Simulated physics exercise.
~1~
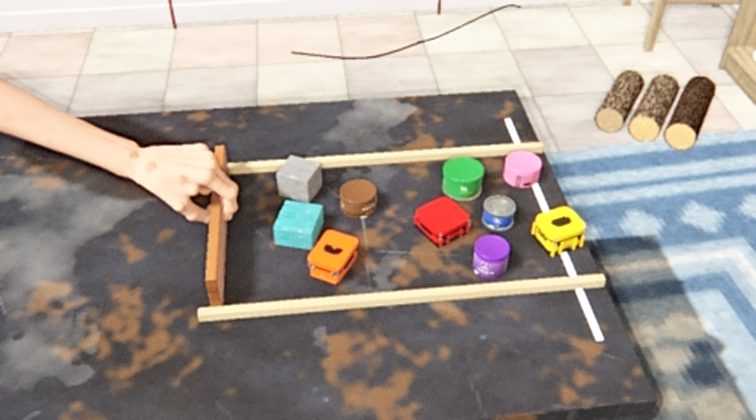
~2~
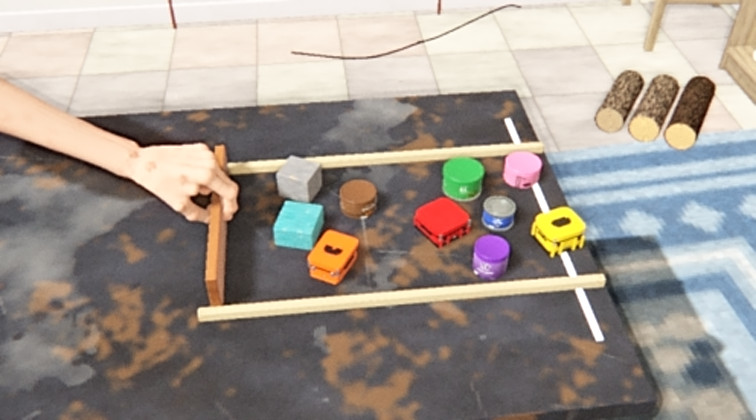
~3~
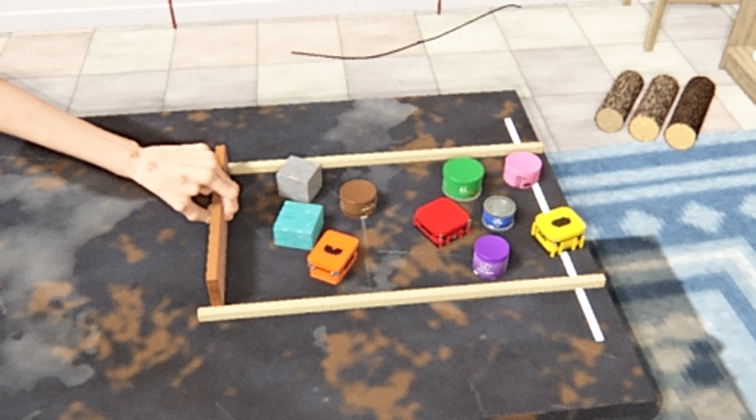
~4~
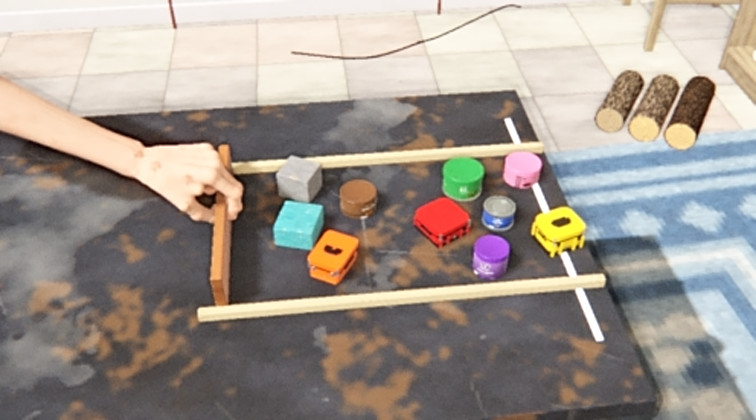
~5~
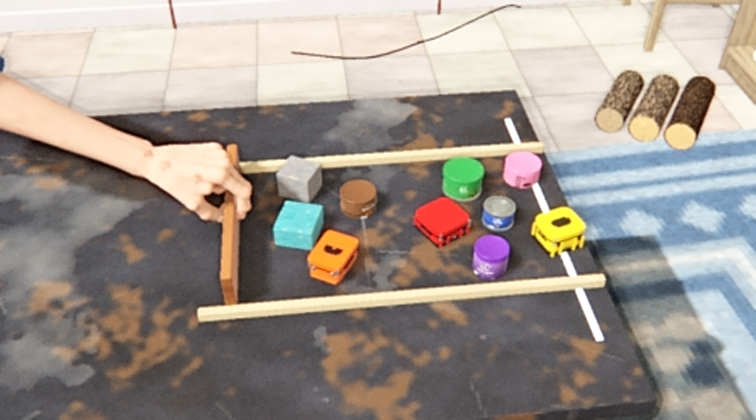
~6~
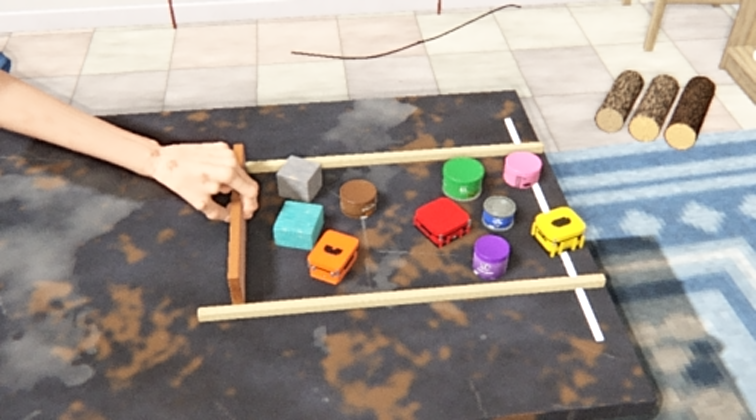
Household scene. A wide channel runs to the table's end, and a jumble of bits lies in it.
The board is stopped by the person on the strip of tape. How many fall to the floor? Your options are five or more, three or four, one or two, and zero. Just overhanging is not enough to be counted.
My pick is five or more.
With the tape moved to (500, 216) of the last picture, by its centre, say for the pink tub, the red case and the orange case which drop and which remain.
Going in order, the pink tub goes off the edge, then the red case keeps its spot, then the orange case keeps its spot.
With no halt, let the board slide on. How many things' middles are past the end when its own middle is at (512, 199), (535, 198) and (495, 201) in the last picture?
The numbers past the end are 3, 5 and 3.
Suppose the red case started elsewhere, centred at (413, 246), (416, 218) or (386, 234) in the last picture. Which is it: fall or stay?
Results in order - down; down; down.
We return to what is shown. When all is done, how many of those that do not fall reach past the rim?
The count would be 5.
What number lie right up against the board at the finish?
The answer is 5.
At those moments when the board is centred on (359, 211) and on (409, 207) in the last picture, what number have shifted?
4 by the first point, 7 by the second.
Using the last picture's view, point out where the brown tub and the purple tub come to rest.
Final centres, in order: Near (554, 179), near (589, 259).
Soon after, none off yet; yellow case at rest near (559, 232); pink tub at rest near (522, 170); blue tin at rest near (499, 214).
At rest, the number that fall off is five or more; fallen, red case, green tin, blue tin, pink tub and yellow case.
